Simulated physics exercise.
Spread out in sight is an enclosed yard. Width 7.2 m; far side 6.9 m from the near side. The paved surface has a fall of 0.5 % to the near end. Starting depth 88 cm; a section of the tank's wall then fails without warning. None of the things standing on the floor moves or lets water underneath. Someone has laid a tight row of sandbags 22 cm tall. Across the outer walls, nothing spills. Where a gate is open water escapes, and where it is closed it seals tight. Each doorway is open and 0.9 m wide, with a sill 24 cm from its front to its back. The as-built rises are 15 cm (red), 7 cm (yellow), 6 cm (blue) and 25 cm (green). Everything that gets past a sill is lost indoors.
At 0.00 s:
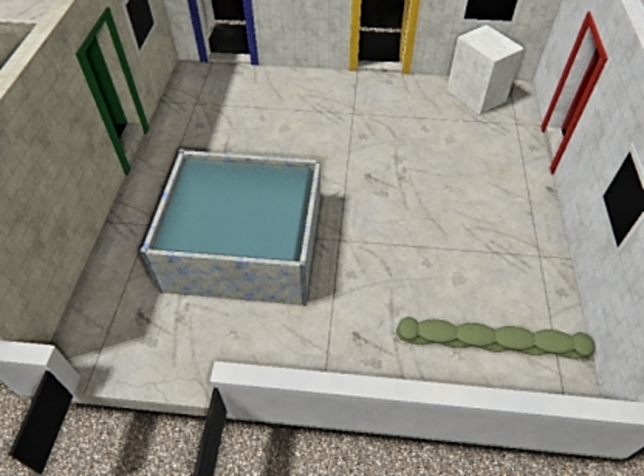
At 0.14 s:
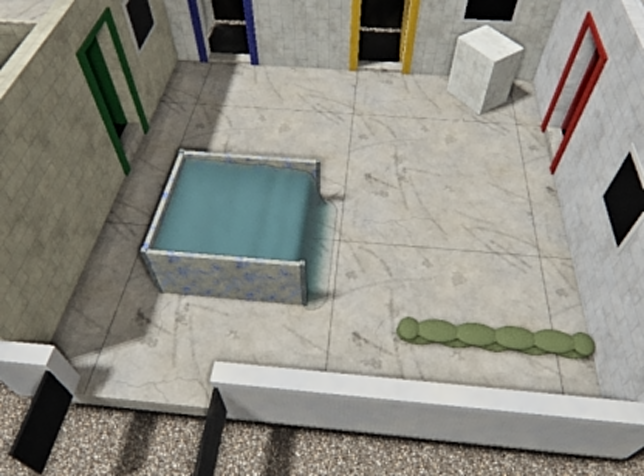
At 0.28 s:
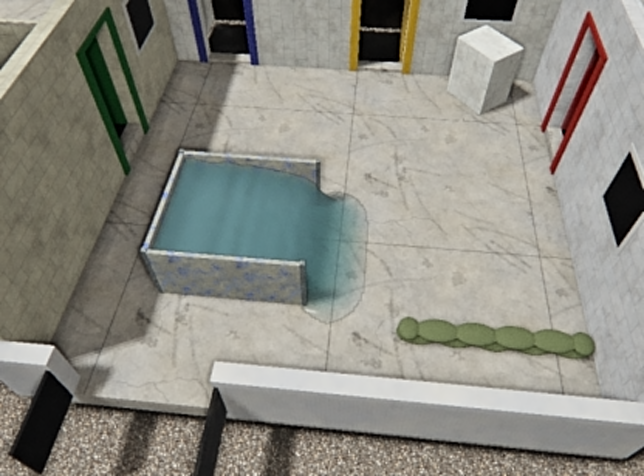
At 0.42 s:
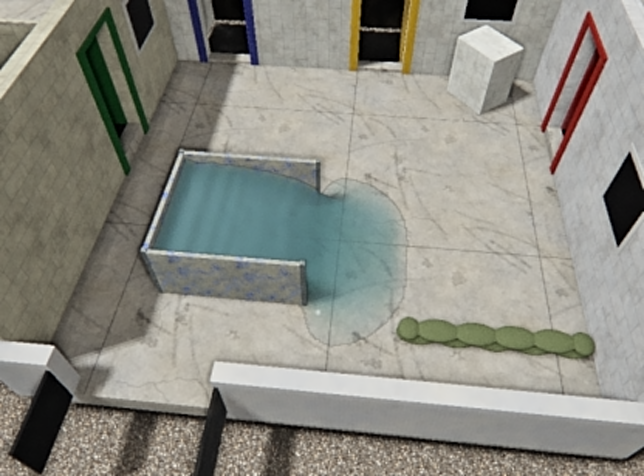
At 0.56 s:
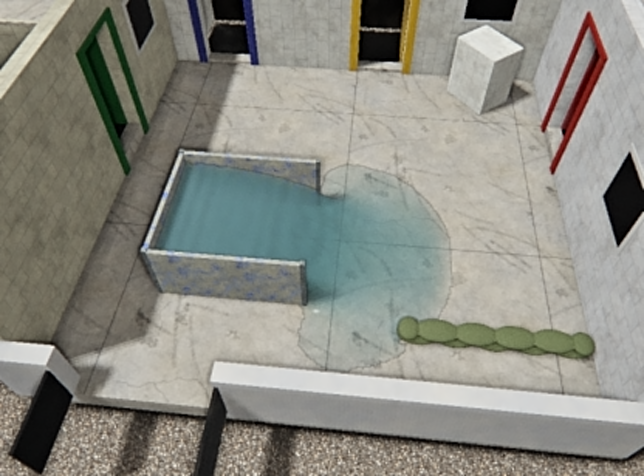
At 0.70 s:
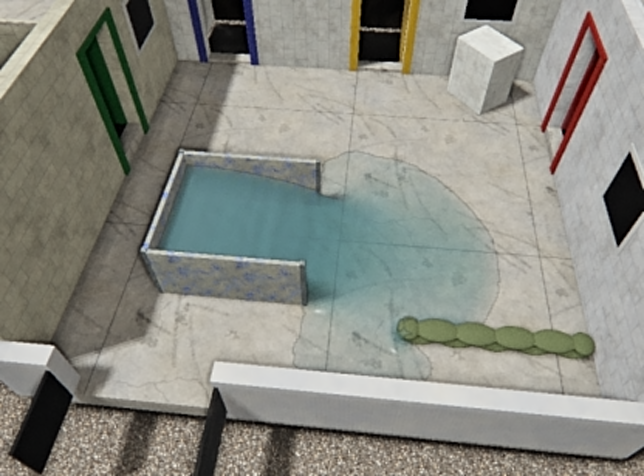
A walled, pale stone-paved courtyard is seen from above, looking down from its near side. A square tank of blue-green water stands left of centre, with a green doorway on the left, blue and yellow ones behind, a white block and red doorway at right, and a low green hedge-like row nearer. The tank's right side opens and water pours out, fanning rightward across the paving and reaching the green row.
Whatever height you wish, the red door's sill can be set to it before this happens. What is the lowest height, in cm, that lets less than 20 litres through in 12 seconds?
About 19 cm.
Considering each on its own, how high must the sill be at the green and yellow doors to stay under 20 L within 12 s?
Close to 7.5 cm (green) and close to 10.0 cm (yellow).
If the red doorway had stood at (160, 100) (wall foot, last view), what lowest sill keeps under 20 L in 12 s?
Roughly 11.0 cm.
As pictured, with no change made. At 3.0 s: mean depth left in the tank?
16 cm, roughly.
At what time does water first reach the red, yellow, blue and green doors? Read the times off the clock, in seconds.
Red 1.6 seconds, yellow 4.0 seconds, blue 5.5 seconds, green 7.5 seconds.
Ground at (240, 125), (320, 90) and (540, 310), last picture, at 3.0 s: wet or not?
One by one: Clear, clear, drenched.
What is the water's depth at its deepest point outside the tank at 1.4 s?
Max depth: Around 50 cm.
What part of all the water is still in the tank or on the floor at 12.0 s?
What remains is some 90 per cent of the water.
After 1.4 s water covers 35 % of the floor, deepest (50 cm) near (574, 322); it has not reached the red door.
After 3.0 s water covers 45 % of the floor, deepest (38 cm) near (479, 79); 19 cm at the red door, 12 litres in over its 15 cm sill.
After 12.0 s water covers 95 % of the floor, deepest (20 cm) near (49, 346); 4 cm at the red door, 54 litres in over its 15 cm sill.
At the red door as built, the water arrived by 1.6 s and peaked near 25 cm at 5.2 s.
With a sill of 17.5 cm, 31 litres would have come in within the 12 s; with 23.5 cm, 5 litres. So under 20 litres takes about 19 cm.
